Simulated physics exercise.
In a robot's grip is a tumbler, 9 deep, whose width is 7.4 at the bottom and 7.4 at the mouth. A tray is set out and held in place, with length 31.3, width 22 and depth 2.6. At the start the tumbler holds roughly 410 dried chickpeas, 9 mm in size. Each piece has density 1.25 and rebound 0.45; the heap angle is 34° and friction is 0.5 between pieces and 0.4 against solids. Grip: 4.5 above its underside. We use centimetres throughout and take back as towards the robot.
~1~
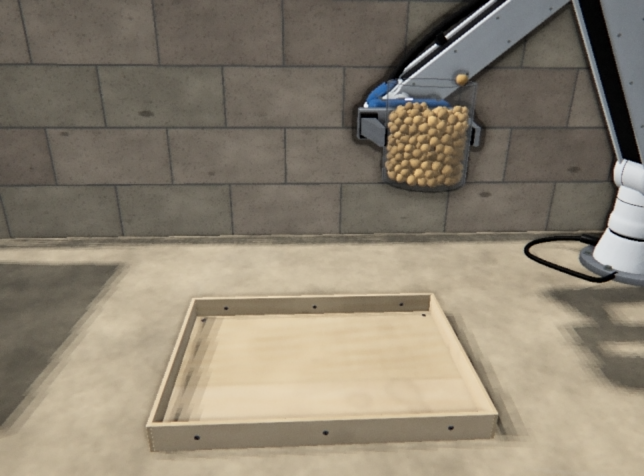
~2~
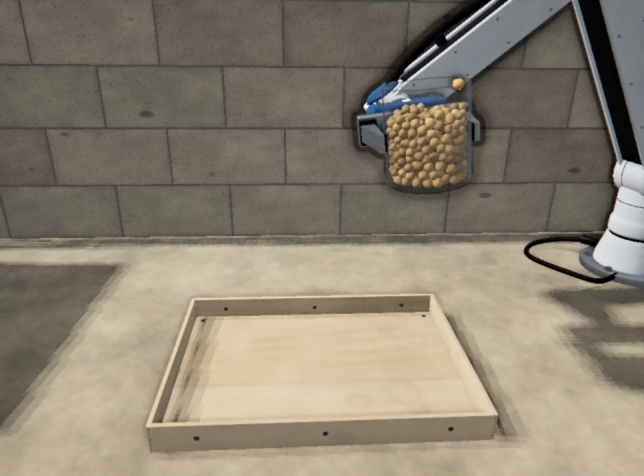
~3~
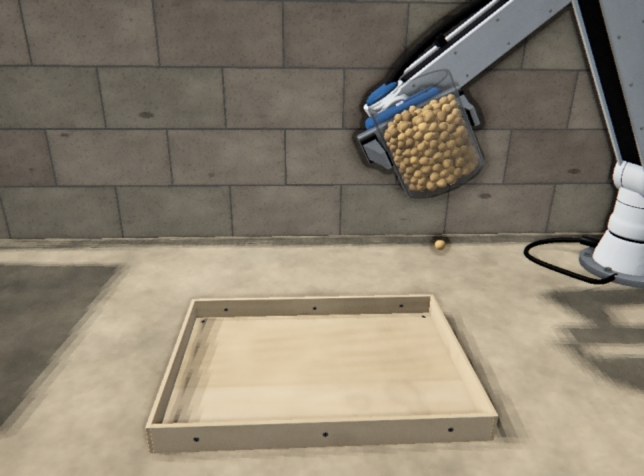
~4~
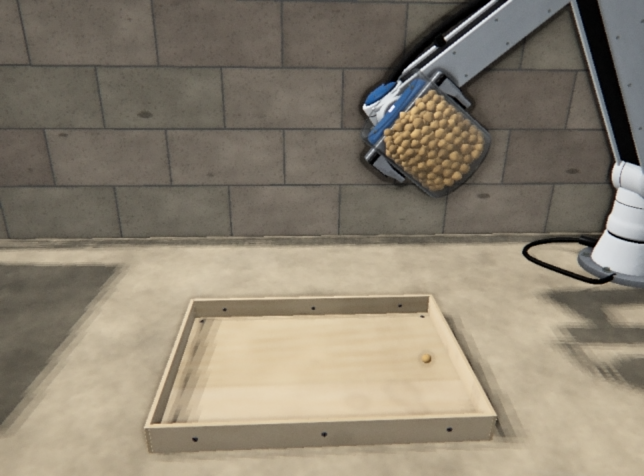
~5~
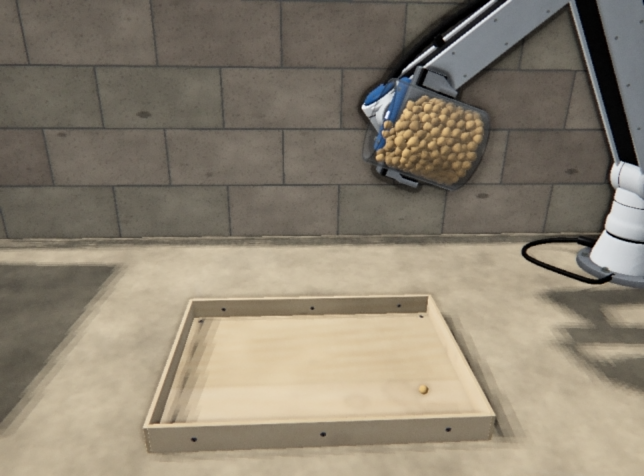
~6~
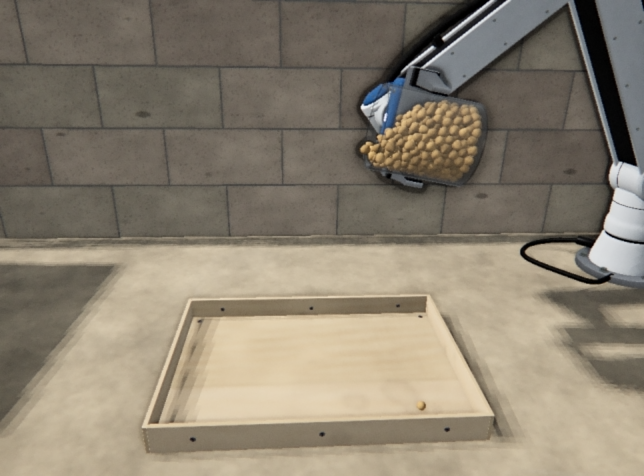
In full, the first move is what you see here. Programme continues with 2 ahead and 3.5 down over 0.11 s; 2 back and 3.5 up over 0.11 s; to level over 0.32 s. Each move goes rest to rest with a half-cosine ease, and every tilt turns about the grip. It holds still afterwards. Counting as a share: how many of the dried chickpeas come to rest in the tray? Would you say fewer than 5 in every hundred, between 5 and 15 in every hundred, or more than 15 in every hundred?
Between 5 and 15 in every hundred.
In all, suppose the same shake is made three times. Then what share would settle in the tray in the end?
Probably about 20 in a hundred.
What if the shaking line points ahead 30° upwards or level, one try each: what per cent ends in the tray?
Near 55 and 45 percent respectively.
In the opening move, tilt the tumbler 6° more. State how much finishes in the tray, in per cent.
Estimate: Close to 15 in a hundred.
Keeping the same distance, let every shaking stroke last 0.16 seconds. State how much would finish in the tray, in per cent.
That gives about 5 percent.
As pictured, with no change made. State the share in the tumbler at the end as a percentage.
Near 90 in a hundred.
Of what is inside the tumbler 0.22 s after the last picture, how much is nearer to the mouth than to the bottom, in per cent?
Something like 40 percent sits in that half.
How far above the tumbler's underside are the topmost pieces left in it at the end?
Roughly 8.0 cm.
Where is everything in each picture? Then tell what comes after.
The tumbler middle at (427, 135), level; upper third of the load around (427, 122), from x 390 to 465, top at y 80; 408 in the tumbler, in the first picture.
The tumbler middle at (427, 136), tilted 8° forward; upper third of the load around (429, 122), from x 390 to 465, top at y 85; 407 in the tumbler, 1 in flight or on a rim, in the second picture.
The tumbler middle at (427, 136), tilted 27° forward; upper third of the load around (433, 124), from x 390 to 475, top at y 100; 407 in the tumbler, 1 in flight or on a rim, in the third picture.
The tumbler middle at (426, 136), tilted 52° forward; upper third of the load around (432, 124), from x 390 to 480, top at y 95; 407 in the tumbler, 1 in the tray, in the fourth picture.
The tumbler middle at (425, 137), tilted 71° forward; upper third of the load around (435, 121), from x 380 to 480, top at y 100; 407 in the tumbler, 1 in the tray, in the fifth picture.
The tumbler middle at (424, 137), tilted 79° forward; upper third of the load around (440, 123), from x 365 to 475, top at y 105; 407 in the tumbler, 1 in the tray, in the sixth picture.
Then, 0.22 s on, tilted 79° forward, highest piece 29 above the table; 386 in the tumbler, 2 in the tray, 20 in flight or on a rim.
Then, 0.43 s on, tilted 20° forward, highest piece 30 above the table; 371 in the tumbler, 32 in the tray, 5 in flight or on a rim.
Then, 0.74 s on, level, highest piece 30 above the table; 371 in the tumbler, 37 in the tray.
Then, 1.79 s on, level, highest piece 30 above the table; 371 in the tumbler, 37 in the tray.
In the end, 371 in the tumbler, 37 in the tray. That is 9 % in the tray.
